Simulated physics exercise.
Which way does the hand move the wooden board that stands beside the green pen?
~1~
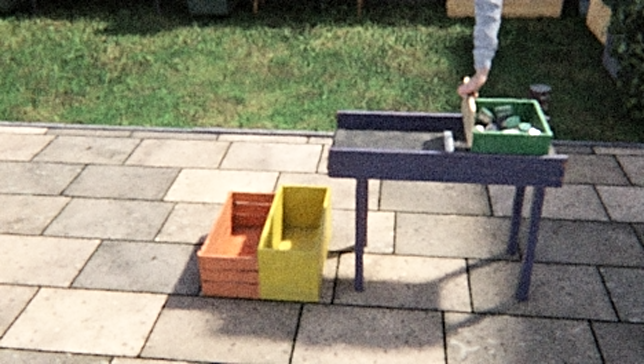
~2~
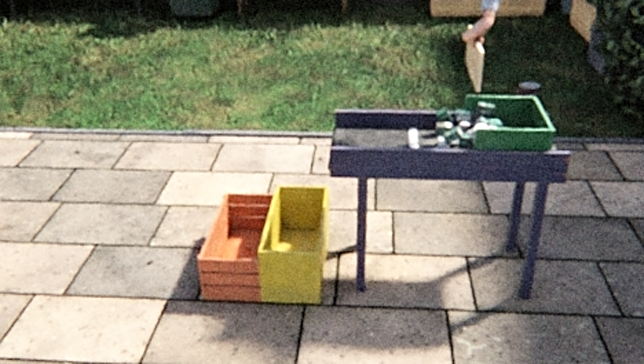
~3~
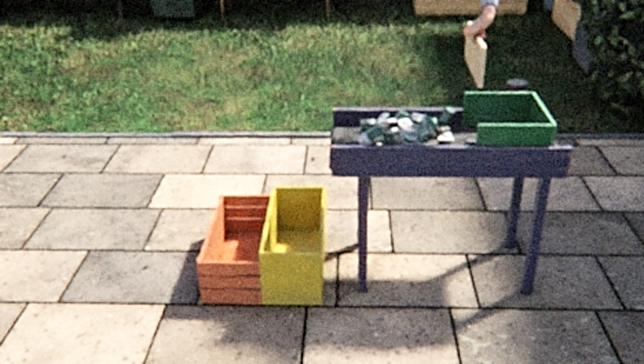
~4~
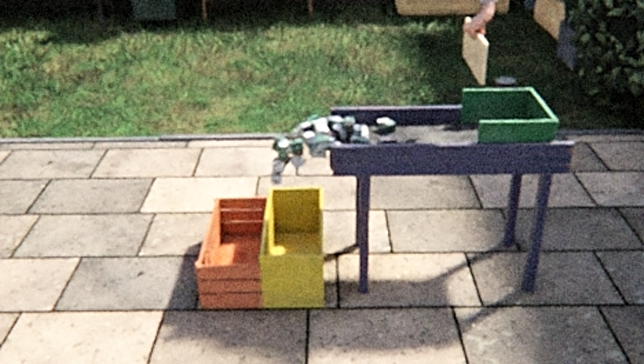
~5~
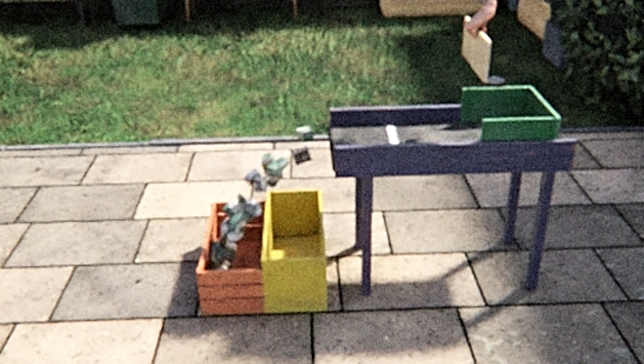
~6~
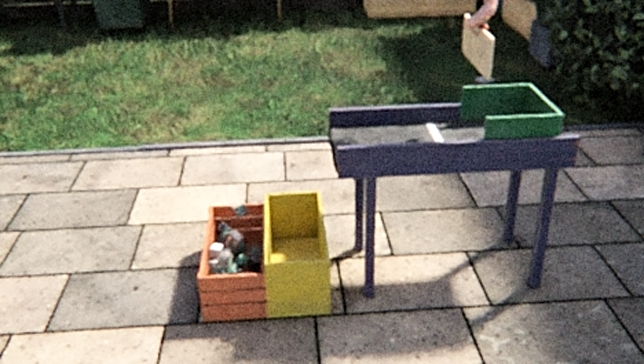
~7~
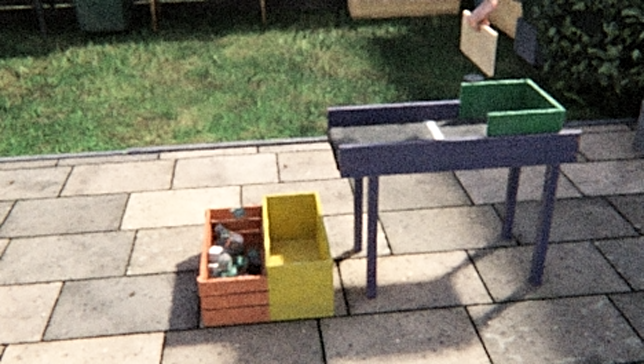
The hand moves the board up, clear of the belt, and holds it there.
Small cartons ride left once a hand lifts a board, then drop into the orange box.
